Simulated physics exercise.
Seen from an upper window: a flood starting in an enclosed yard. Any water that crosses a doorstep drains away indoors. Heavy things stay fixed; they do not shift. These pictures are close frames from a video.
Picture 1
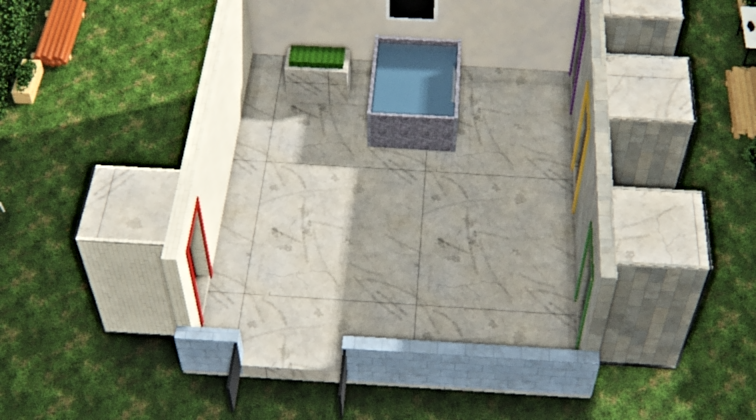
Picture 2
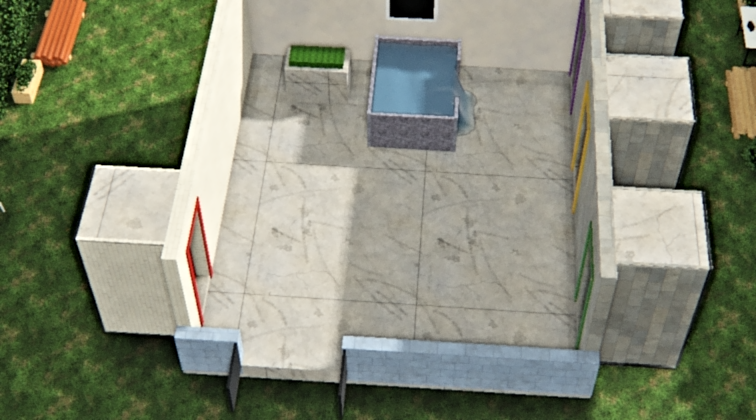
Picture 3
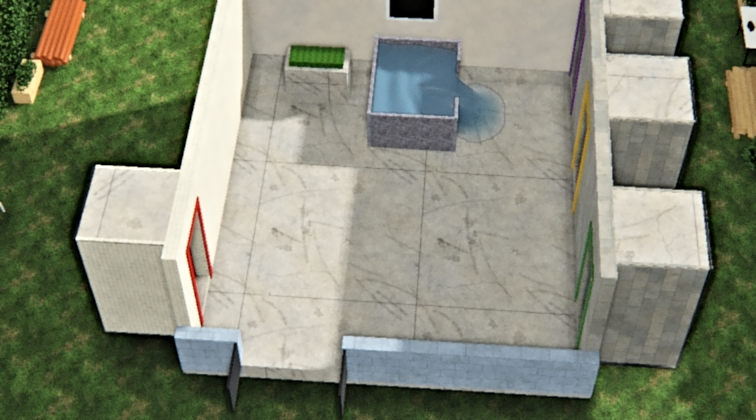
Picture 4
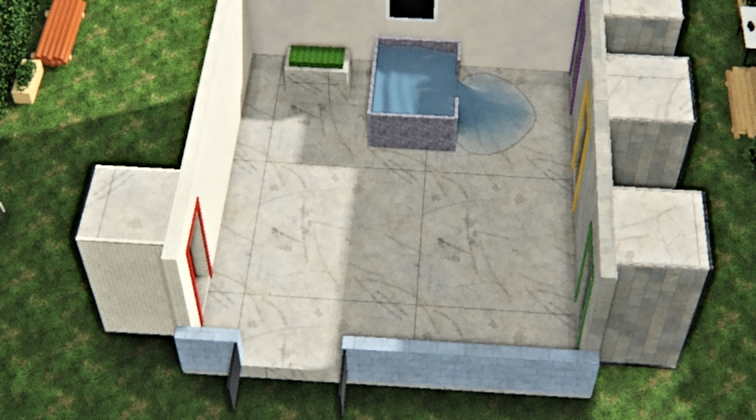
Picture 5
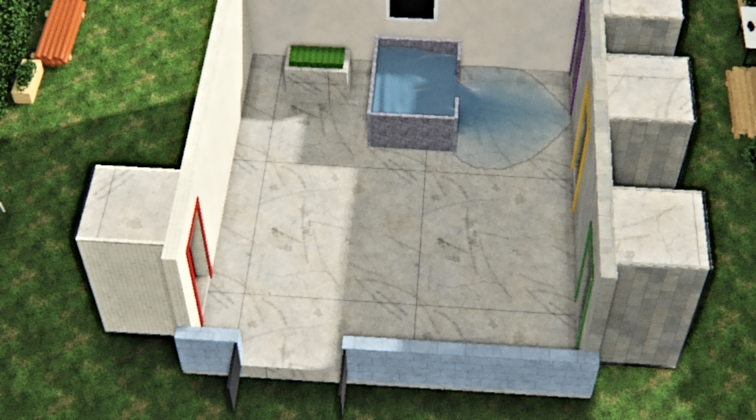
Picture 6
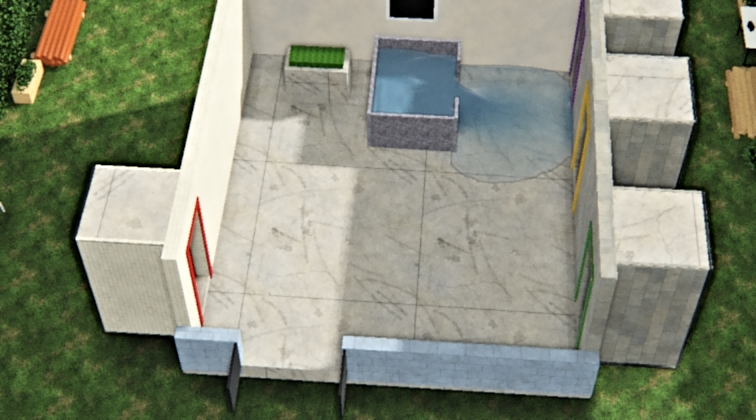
An enclosed yard with a pale, veined stone floor is seen from high above, grass lying outside its walls. A grey-sided tank of blue water stands near the back wall beside a green-topped planter, with a red frame on the left wall and purple, yellow and green ones on the right. Water pours from the tank's right side and spreads rightward across the floor in a widening, rounded sheet, while the camera stays still.
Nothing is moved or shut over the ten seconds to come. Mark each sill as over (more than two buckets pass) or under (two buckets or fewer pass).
The green door is over, the yellow door is under, the purple door is over, the red door is under.
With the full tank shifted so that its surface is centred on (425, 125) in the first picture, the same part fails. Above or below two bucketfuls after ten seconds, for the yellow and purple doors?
Here's my take: The yellow door gets past it, and the purple door gets past it.
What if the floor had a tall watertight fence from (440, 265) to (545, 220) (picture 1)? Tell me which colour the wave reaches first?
That would be the purple one.
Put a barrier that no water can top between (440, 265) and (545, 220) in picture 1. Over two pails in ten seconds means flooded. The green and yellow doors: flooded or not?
The green door remains below, and the yellow door remains below.
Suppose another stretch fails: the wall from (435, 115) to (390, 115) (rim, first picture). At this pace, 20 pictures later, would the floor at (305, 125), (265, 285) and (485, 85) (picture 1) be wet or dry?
Unwetted, submerged, unwetted.
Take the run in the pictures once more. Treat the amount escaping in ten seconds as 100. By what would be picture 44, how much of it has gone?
Roughly 80 percent.
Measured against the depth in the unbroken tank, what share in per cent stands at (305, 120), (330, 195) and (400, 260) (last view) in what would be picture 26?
0, 0 and 0 per cent, roughly.
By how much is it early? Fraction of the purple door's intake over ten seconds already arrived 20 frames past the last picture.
Some 80 per cent.
A moment on, water covers 15 % of the floor; the green door not reached, the yellow door wet at the sill, nothing in, the purple door far over two buckets in, the red door not reached.
Next, water covers 25 % of the floor; the green door wet at the sill, nothing in, the yellow door wet at the sill, nothing in, the purple door far over two buckets in, the red door not reached.
Then, water covers 35 % of the floor; the green door wet at the sill, nothing in, the yellow door wet at the sill, nothing in, the purple door far over two buckets in, the red door not reached.
Later, water covers 60 % of the floor; the green door under two buckets in, the yellow door wet at the sill, nothing in, the purple door far over two buckets in, the red door not reached.
In the end, water covers 80 % of the floor; the green door over two buckets in, the yellow door wet at the sill, nothing in, the purple door far over two buckets in, the red door wet at the sill, nothing in.
